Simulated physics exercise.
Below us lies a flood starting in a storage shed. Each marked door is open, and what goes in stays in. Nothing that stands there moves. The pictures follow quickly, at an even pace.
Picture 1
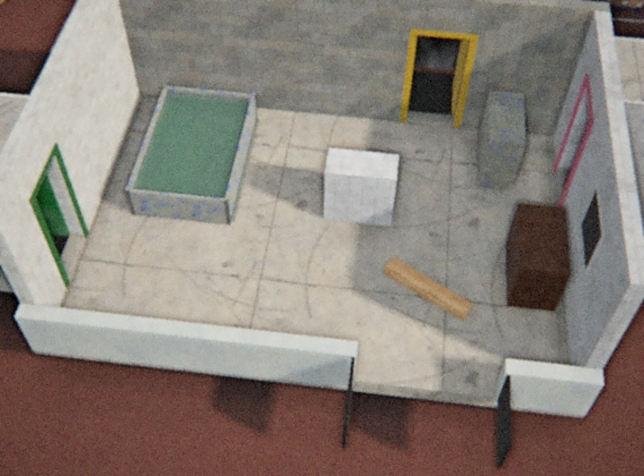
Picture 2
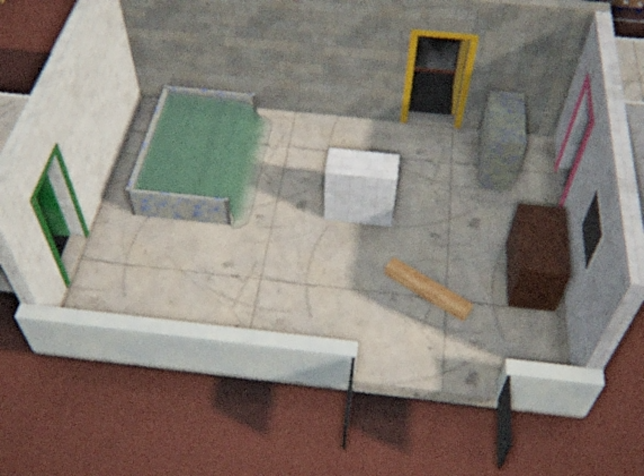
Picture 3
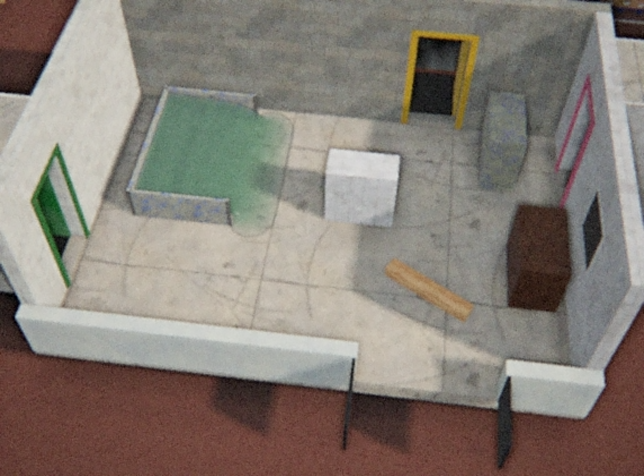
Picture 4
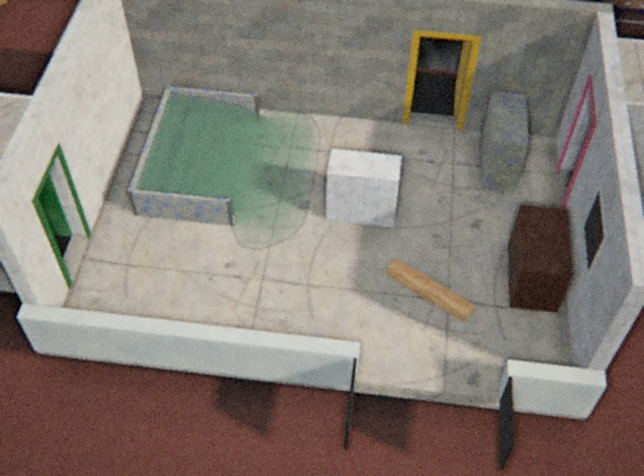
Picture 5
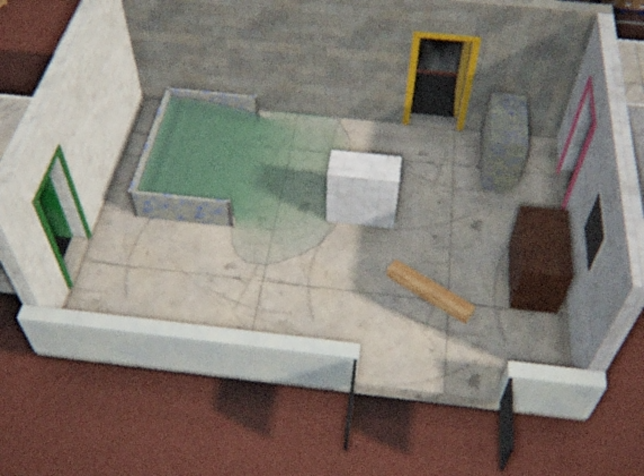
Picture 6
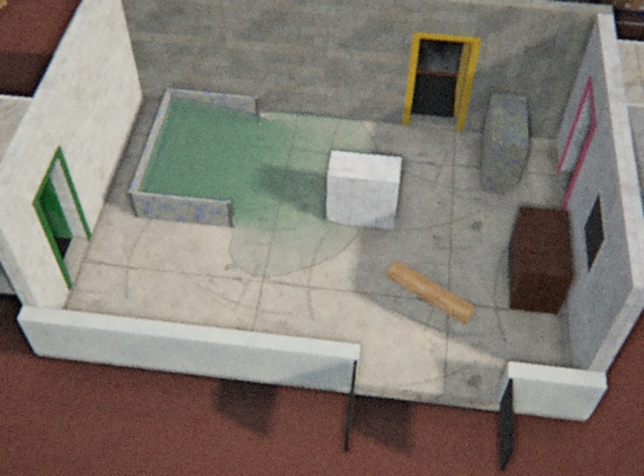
Green water lies in a low-walled tank at the left of a roofless storage shed, seen from high above. A white block stands near the middle, with a tan plank and dark brown box to the right, a green doorway at left and a yellow one at the back. The water pours through the tank's open right side and spreads rightward across the floor around the block, thinning, while the view barely shifts.
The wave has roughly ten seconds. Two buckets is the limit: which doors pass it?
One by one: The yellow door takes more than that; the green door stays under that; the pink door stays under that.
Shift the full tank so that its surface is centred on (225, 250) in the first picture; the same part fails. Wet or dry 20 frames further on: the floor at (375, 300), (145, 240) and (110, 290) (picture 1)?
As listed: Covered, not flooded, no water.
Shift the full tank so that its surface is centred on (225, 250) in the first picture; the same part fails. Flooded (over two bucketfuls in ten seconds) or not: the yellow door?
One by one: Yellow takes less.
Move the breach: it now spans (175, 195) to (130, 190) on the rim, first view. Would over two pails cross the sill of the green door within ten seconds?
Then: The green one lets more in.
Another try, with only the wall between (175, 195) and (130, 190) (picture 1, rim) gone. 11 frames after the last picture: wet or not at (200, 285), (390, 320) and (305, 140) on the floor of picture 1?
One after the other: Awash, dry, no water.
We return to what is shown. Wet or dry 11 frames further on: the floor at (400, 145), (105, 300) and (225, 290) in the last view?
One after the other: Awash, no water, not flooded.
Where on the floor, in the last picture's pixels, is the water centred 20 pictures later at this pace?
Close to (371, 196).
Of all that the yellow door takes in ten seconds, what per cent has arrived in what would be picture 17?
Near 0 in a hundred.
A moment on, water covers 35 % of the floor; the yellow door wet at the sill, nothing in, the green door not reached, the pink door not reached.
Next, water covers 50 % of the floor; the yellow door wet at the sill, nothing in, the green door not reached, the pink door wet at the sill, nothing in.
Then, water covers 65 % of the floor; the yellow door over two buckets in, the green door not reached, the pink door wet at the sill, nothing in.
Later, water covers 75 % of the floor; the yellow door far over two buckets in, the green door not reached, the pink door under two buckets in.
In the end, water covers 90 % of the floor; the yellow door far over two buckets in, the green door wet at the sill, nothing in, the pink door under two buckets in.
